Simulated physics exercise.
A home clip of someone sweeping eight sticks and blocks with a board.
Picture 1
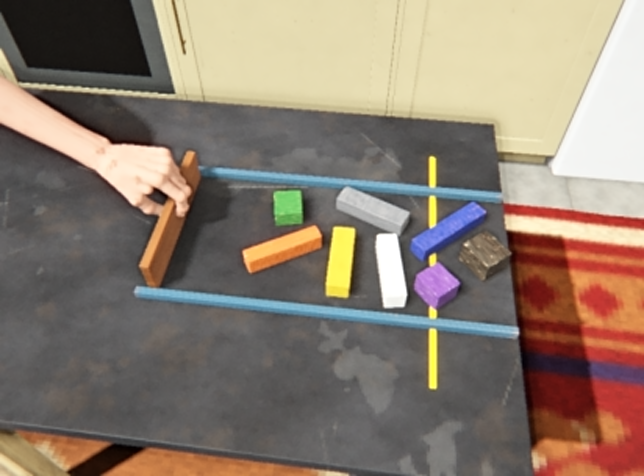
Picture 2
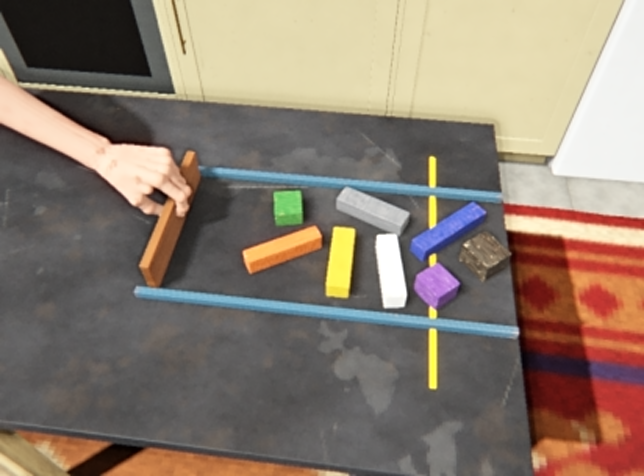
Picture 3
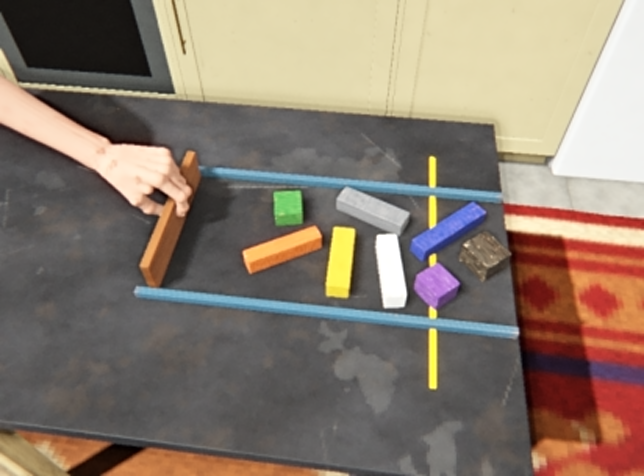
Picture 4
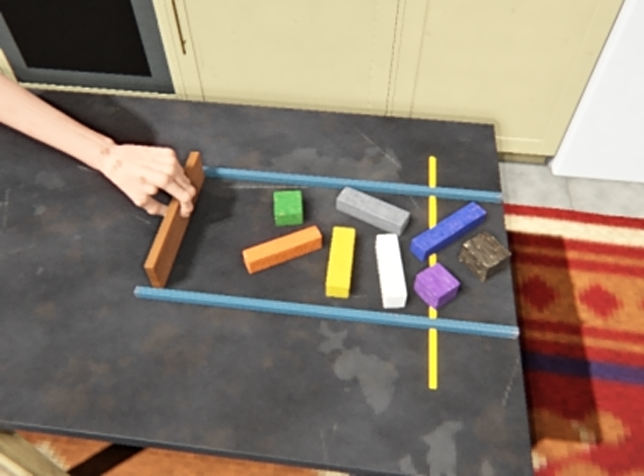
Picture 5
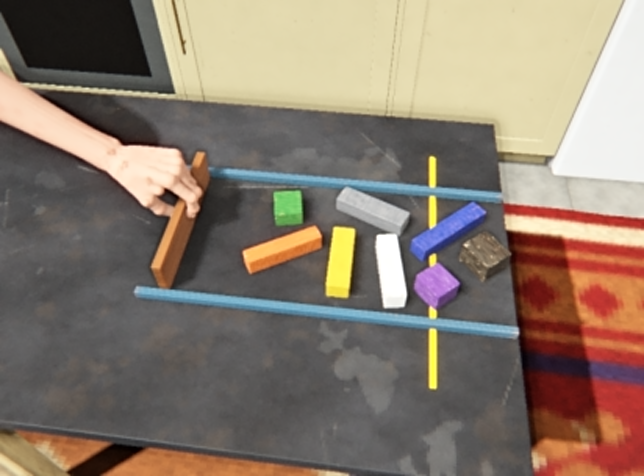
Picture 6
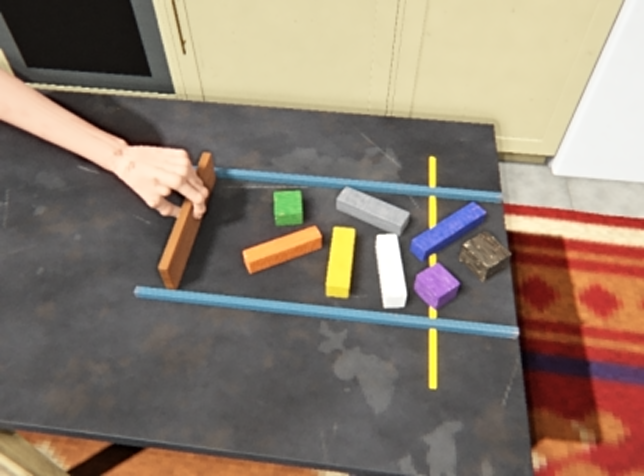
A hand slowly slides a wooden board slightly right toward colored blocks lying still on a dark counter.
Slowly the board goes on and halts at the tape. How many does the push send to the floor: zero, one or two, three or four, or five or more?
The number that fall off is one or two.
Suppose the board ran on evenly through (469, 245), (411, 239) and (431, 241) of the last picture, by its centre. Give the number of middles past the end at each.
In that order 5, 1 and 2.
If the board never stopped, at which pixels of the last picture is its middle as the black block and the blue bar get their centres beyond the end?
For the black block at (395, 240), for the blue bar at (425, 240).
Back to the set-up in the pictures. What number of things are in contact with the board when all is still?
That makes 2.
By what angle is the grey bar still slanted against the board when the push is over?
About 35°.
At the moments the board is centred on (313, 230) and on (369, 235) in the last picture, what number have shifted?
First 4, then 8.
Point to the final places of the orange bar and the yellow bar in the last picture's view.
Near (458, 258) and (467, 280).
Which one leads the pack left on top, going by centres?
It is the purple block.
A little later, none off yet; black block at rest near (485, 256); blue bar at rest near (448, 231); purple block at rest near (436, 286).
When it is over, the number that fall off is one or two; down, blue bar and black block.
